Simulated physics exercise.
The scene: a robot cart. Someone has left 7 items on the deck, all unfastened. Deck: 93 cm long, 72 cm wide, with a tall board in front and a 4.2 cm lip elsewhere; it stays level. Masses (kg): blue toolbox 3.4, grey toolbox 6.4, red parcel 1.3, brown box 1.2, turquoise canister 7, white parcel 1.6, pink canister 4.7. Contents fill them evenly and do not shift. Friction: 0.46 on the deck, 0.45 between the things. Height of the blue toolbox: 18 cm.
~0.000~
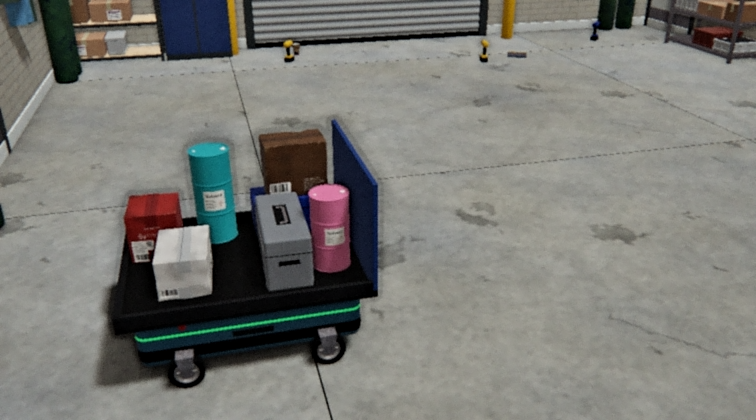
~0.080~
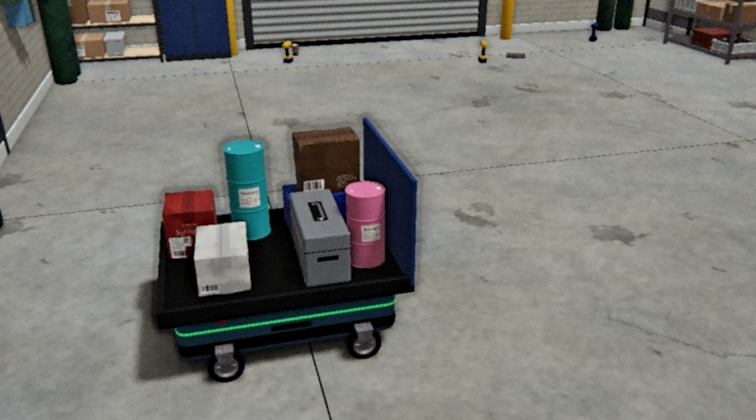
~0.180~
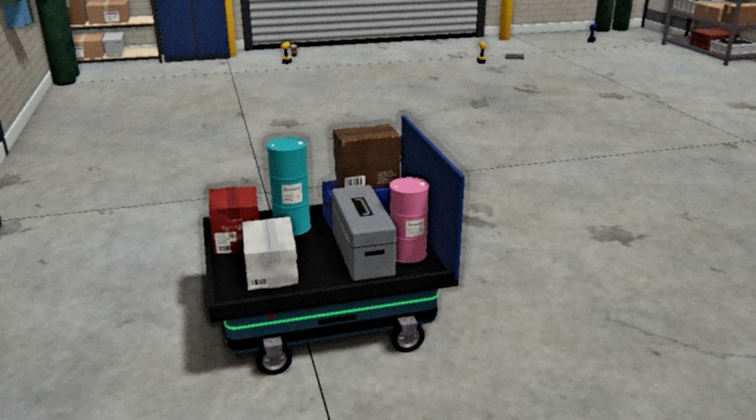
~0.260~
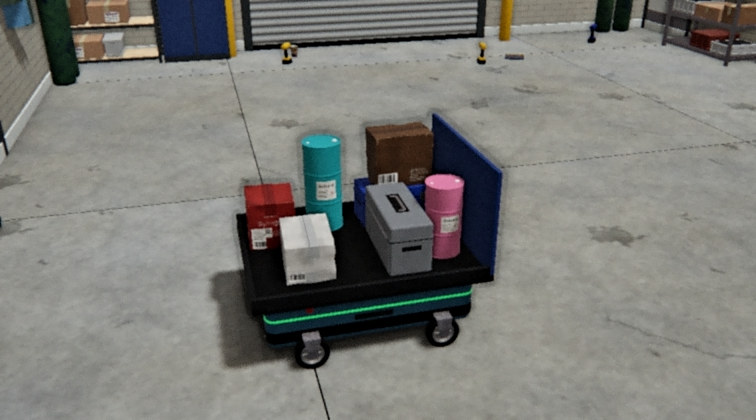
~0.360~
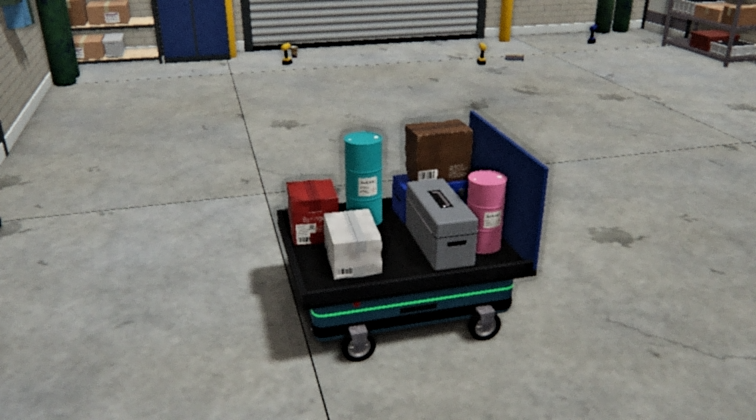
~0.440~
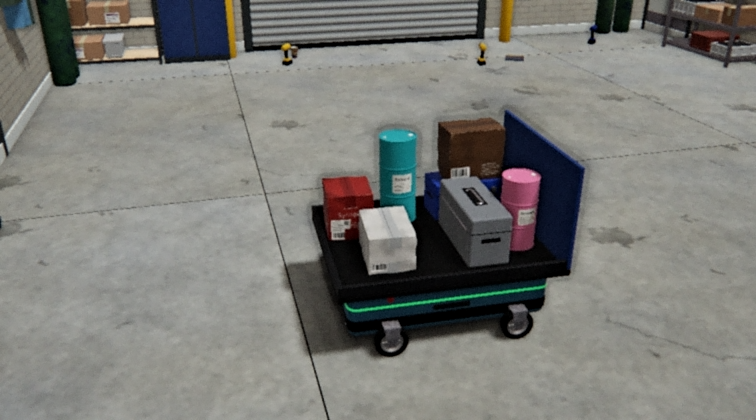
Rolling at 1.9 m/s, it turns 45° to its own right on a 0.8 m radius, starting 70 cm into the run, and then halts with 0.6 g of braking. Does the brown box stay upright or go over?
The brown box falls over.
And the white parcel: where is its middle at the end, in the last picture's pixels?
Near (662, 286).
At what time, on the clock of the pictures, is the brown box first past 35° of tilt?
At about 0.7 s.
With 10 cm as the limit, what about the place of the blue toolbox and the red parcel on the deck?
The blue toolbox holds its spot; the red parcel gets shifted.
Around 0.64 s, 122 cm covered, turned 26°; brown box now off the deck; pink canister at 7° to upright; turquoise canister at 15° to upright.
Around 0.84 s, 160 cm covered, turned 45°; turquoise canister now off the deck; pink canister at 4° to upright; red parcel shifted 6 cm.
Around 0.94 s, 177 cm covered, turned 45°; pink canister at 18° to upright; red parcel shifted 7 cm; blue toolbox shifted 3 cm.
Around 1.24 s, 193 cm covered, turned 45°, stopped; pink canister at 23° to upright; red parcel shifted 18 cm; white parcel shifted 9 cm.
Finally (1.7 s), off the deck and tipped over, brown box and turquoise canister; not toppled but over 10 cm from the start, red parcel and pink canister; the other 3 still in place (within 10 cm). In the last view, brown box near (685, 251).
